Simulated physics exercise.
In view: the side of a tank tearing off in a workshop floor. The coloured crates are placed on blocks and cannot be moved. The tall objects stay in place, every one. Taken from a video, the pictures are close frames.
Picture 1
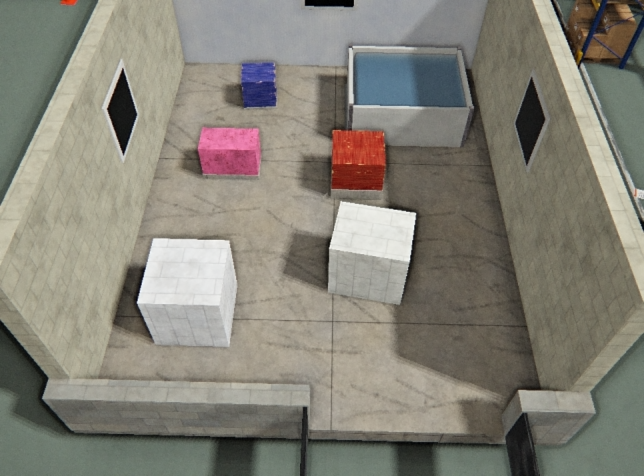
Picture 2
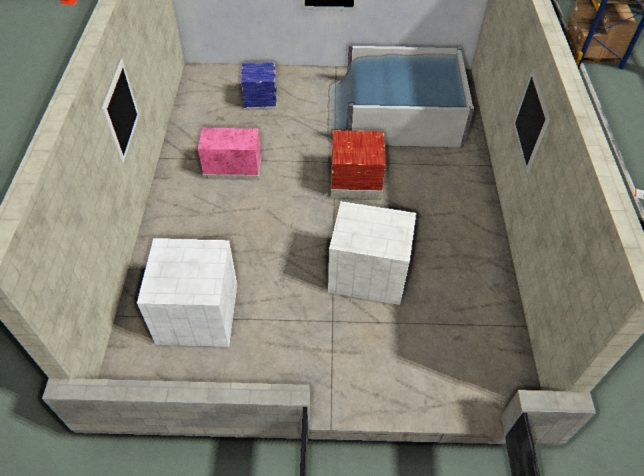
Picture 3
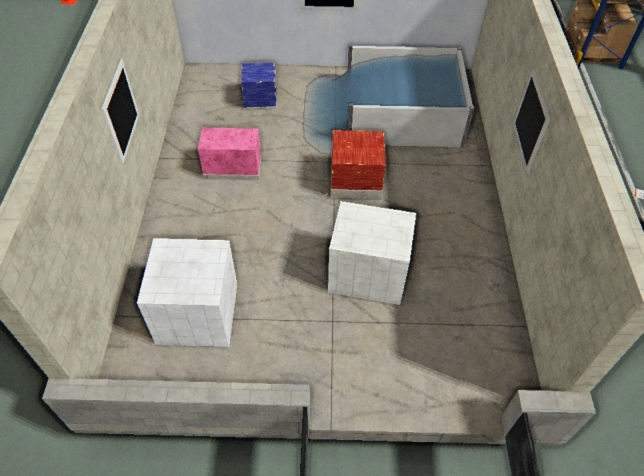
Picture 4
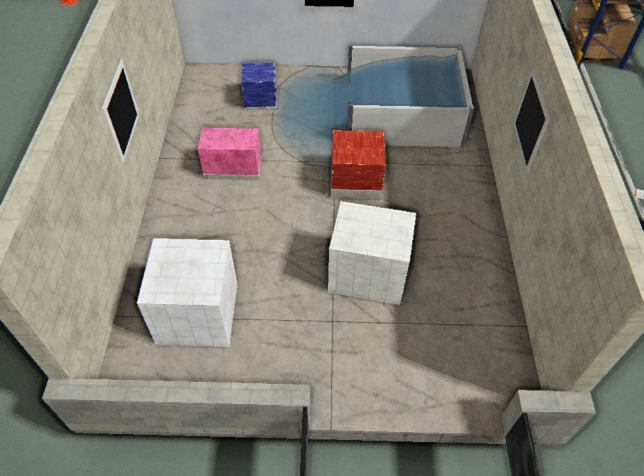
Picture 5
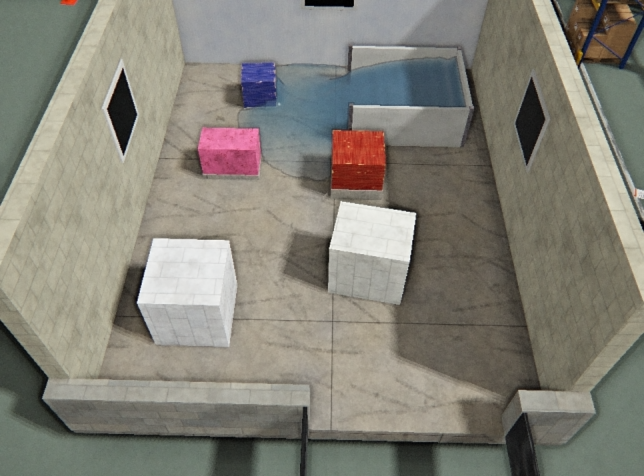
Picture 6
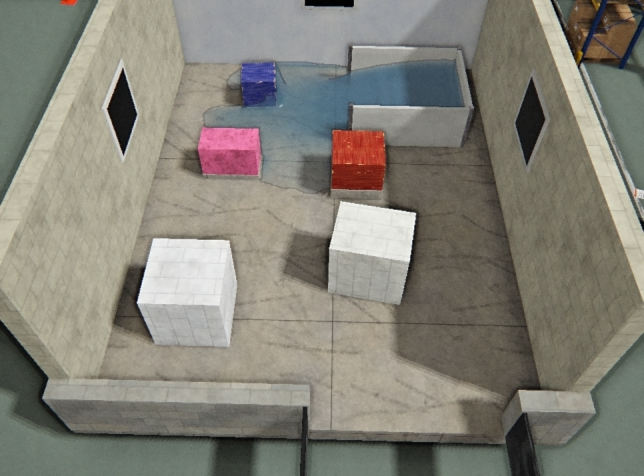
Water pours from the left side of a pale rectangular tank at the back right of a walled workshop floor, seen from high above by a still camera. A blue block and a pink one sit back left, a red one near the tank, and two larger white ones closer. The sheet spreads leftward across the stone-coloured floor, reaching around the blue block and behind the pink one.
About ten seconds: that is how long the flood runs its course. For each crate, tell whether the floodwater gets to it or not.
Pink crate: Too low, blue crate: Too low, red crate: High enough.
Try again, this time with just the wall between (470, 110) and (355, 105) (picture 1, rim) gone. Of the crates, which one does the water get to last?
The crate marked blue.
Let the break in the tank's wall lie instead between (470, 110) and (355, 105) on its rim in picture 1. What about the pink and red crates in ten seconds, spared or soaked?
Well, the pink crate gets reached, and the red crate gets reached as well.
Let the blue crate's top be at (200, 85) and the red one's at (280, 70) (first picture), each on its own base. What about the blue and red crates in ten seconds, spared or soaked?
The blue crate is reached, while the red crate is reached.
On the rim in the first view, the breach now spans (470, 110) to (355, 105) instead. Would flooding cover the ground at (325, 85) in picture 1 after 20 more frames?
Check at the point: Never reached.
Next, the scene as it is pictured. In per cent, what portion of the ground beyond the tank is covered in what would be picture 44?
I reckon 80 per cent or so.
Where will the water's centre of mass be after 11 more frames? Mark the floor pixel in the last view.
Centre point: Around (281, 121).
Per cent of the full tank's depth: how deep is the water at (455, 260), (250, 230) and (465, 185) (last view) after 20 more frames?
Going in order, roughly 0, 6 and 0 %.
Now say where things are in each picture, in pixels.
Still water in the water tank at (407, 80), in the first frame.
The front is at (345, 82), out from the gap at (351, 100), in the second frame.
Water pours out at (351, 102) and has run to (329, 77), in the third frame.
The front is at (307, 71), out from the gap at (351, 104), in the fourth frame.
Water pours out at (351, 104) and has run to (242, 120), in the fifth frame.
The front is at (209, 117), out from the gap at (351, 104), in the sixth frame.
A moment on, water covers 25 % of the floor; the pink crate water round its plinth, the blue crate water round its plinth, the red crate water round its plinth.
Next, water covers 40 % of the floor; the pink crate water round its plinth, the blue crate water round its plinth, the red crate water round its plinth.
Then, water covers 55 % of the floor; the pink crate water round its plinth, the blue crate water round its plinth, the red crate water round its plinth.
Later, water covers 80 % of the floor; the pink crate water round its plinth, the blue crate water round its plinth, the red crate water round its plinth.
In the end, water covers 100 % of the floor; the pink crate was topped, the blue crate was topped, the red crate stayed above the water.
